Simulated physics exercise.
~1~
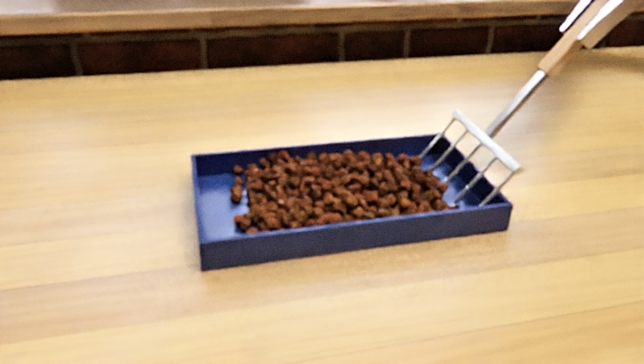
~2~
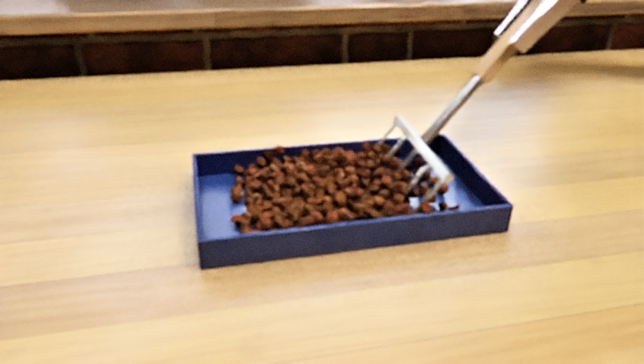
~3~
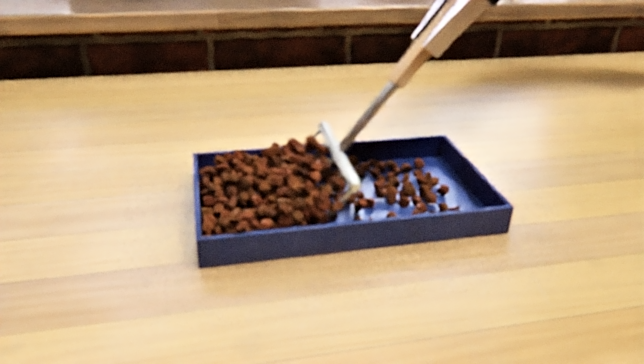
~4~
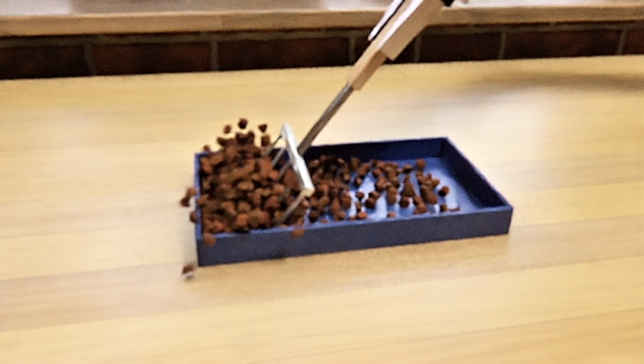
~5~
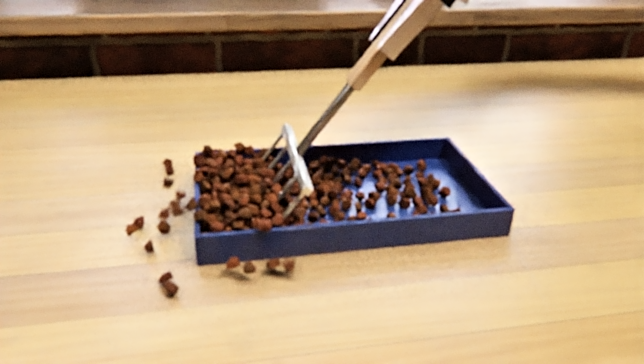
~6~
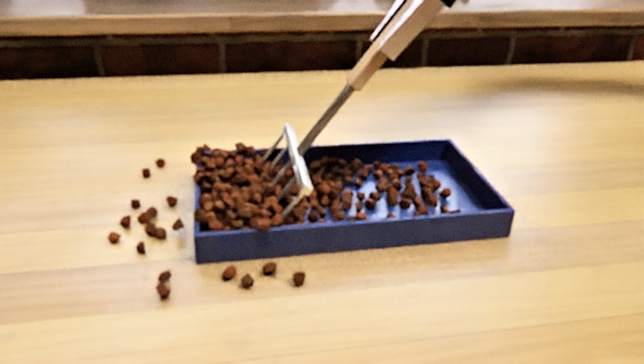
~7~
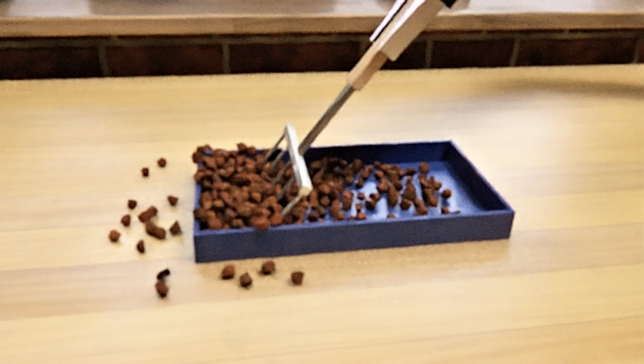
A metal fork held by a robotic arm stands at the right end of a shallow blue tray of brown pellets on a pale wooden table. It sweeps left through the tray, pushing the pellets into a growing heap and leaving a thin scatter behind its tines. As the heap crowds against the left end, some pellets spill over the rim and tumble onto the table. The fork then stops near that end, and the strays come to rest. Most pellets remain piled in the tray, with a small number scattered beside its left end and front edge.
